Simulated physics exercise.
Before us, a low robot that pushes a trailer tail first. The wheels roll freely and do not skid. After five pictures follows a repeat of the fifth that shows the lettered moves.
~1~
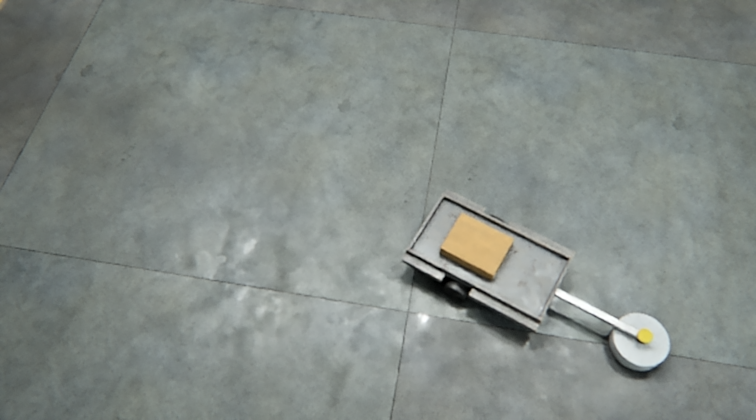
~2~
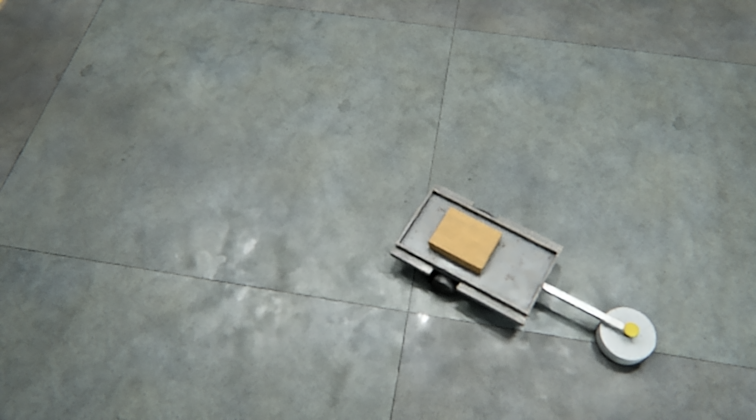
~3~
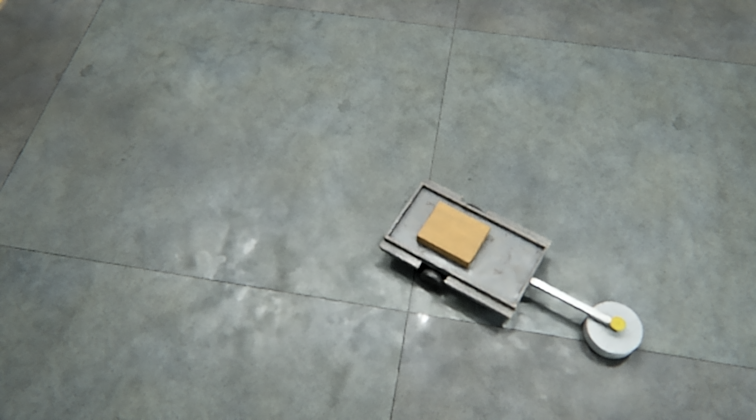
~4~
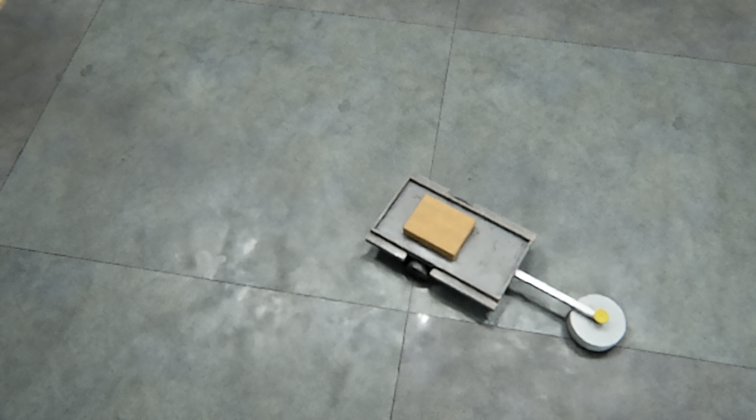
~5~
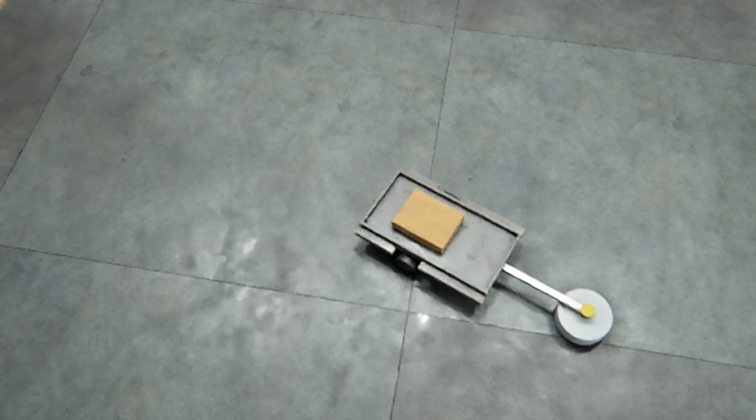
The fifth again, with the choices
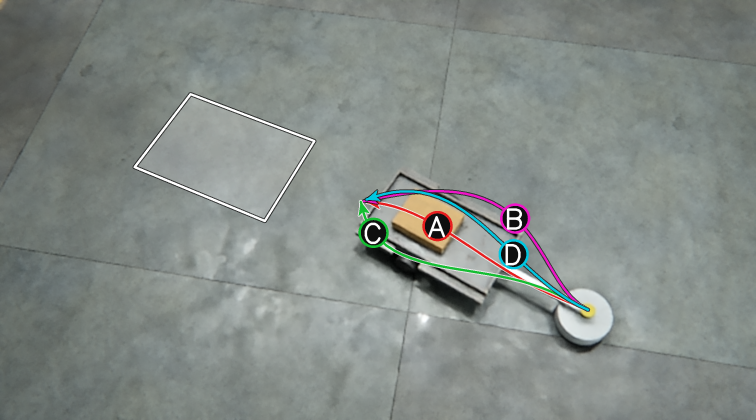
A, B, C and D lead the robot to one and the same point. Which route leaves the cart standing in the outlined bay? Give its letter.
The cart ends in the outline on D.
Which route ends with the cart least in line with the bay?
C is the worst.
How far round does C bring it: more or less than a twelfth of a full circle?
It turns less than that.
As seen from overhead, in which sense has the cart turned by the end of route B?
Anticlockwise.
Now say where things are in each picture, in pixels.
In the first frame, robot (640, 340); grey cart (489, 256).
In the second frame, robot (627, 334); grey cart (477, 250).
In the third frame, robot (614, 329); grey cart (466, 244).
In the fourth frame, robot (597, 321); grey cart (451, 236).
In the fifth frame, robot (584, 315); grey cart (440, 231).
On the marked copy, A from (588, 310) via (478, 252) to (367, 202); B from (588, 310) via (500, 207) to (364, 201); C from (588, 310) via (451, 268) to (361, 202); D from (588, 310) via (478, 222) to (367, 200); the bay at (226, 154).
With D. Early on, robot (507, 256), cart (364, 191).
Further on, robot (435, 203), cart (289, 166).
At the end, robot (361, 209), cart (225, 153); the cart stands in the bay.
As for the rest, A leaves the cart at (252, 123), out of the bay; B leaves the cart at (209, 189), out of the bay; C leaves the cart at (282, 103), out of the bay.
